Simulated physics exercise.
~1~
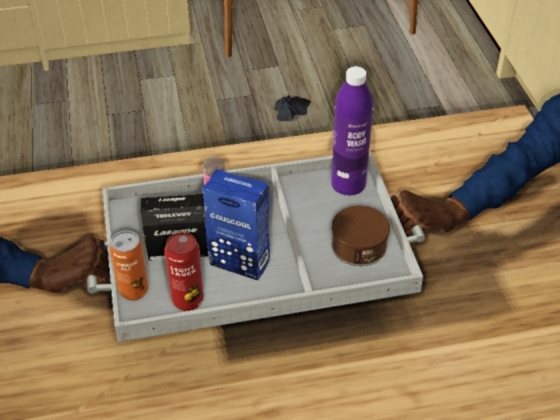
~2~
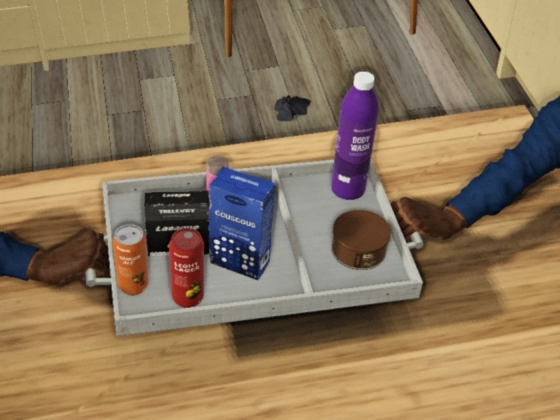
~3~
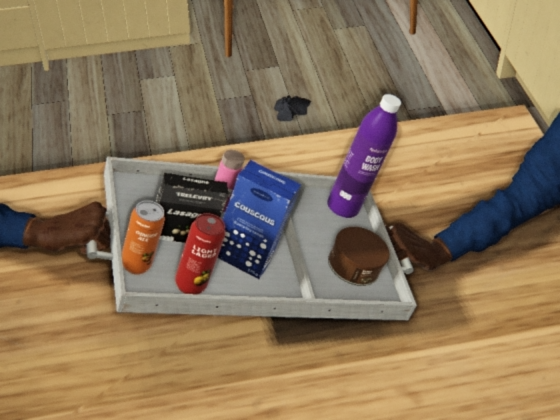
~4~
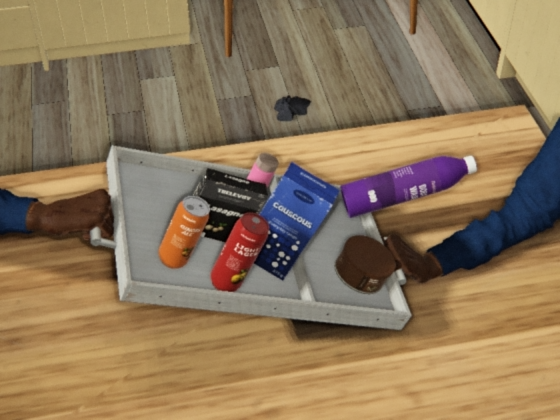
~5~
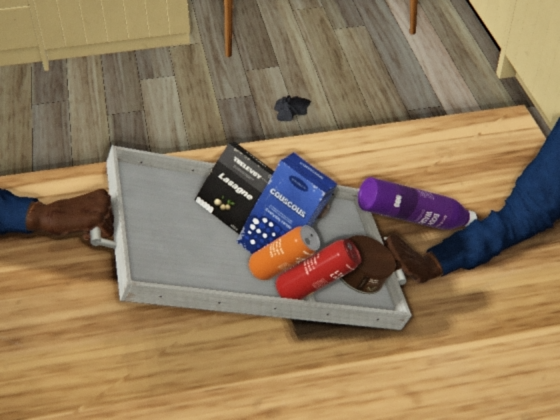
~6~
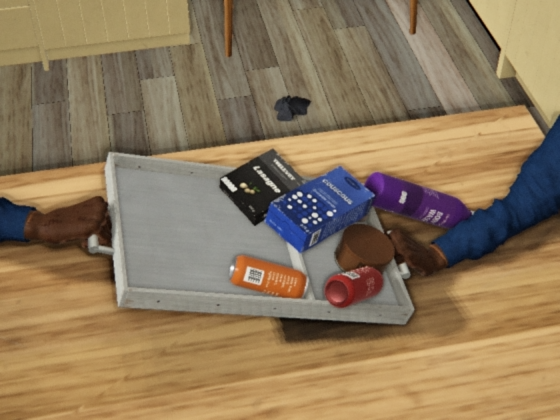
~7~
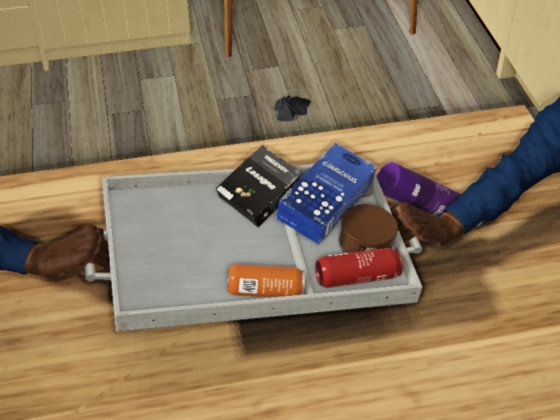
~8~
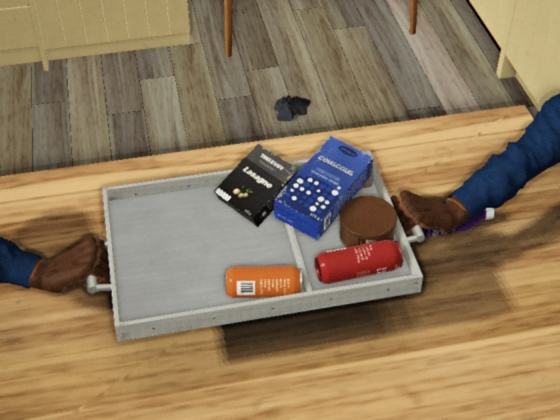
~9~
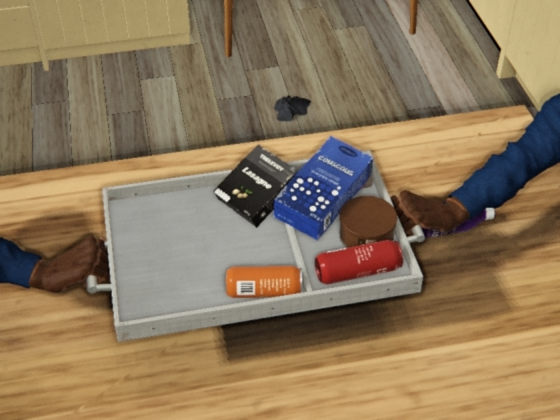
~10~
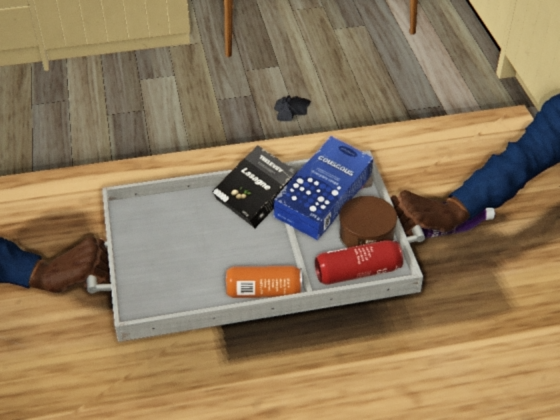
At a wooden counter, two hands tipped a loaded tray down to the right, so the purple bottle toppled off that side and the cans and boxes slid and fell over; then they levelled it, leaving the brown tub near its original spot.
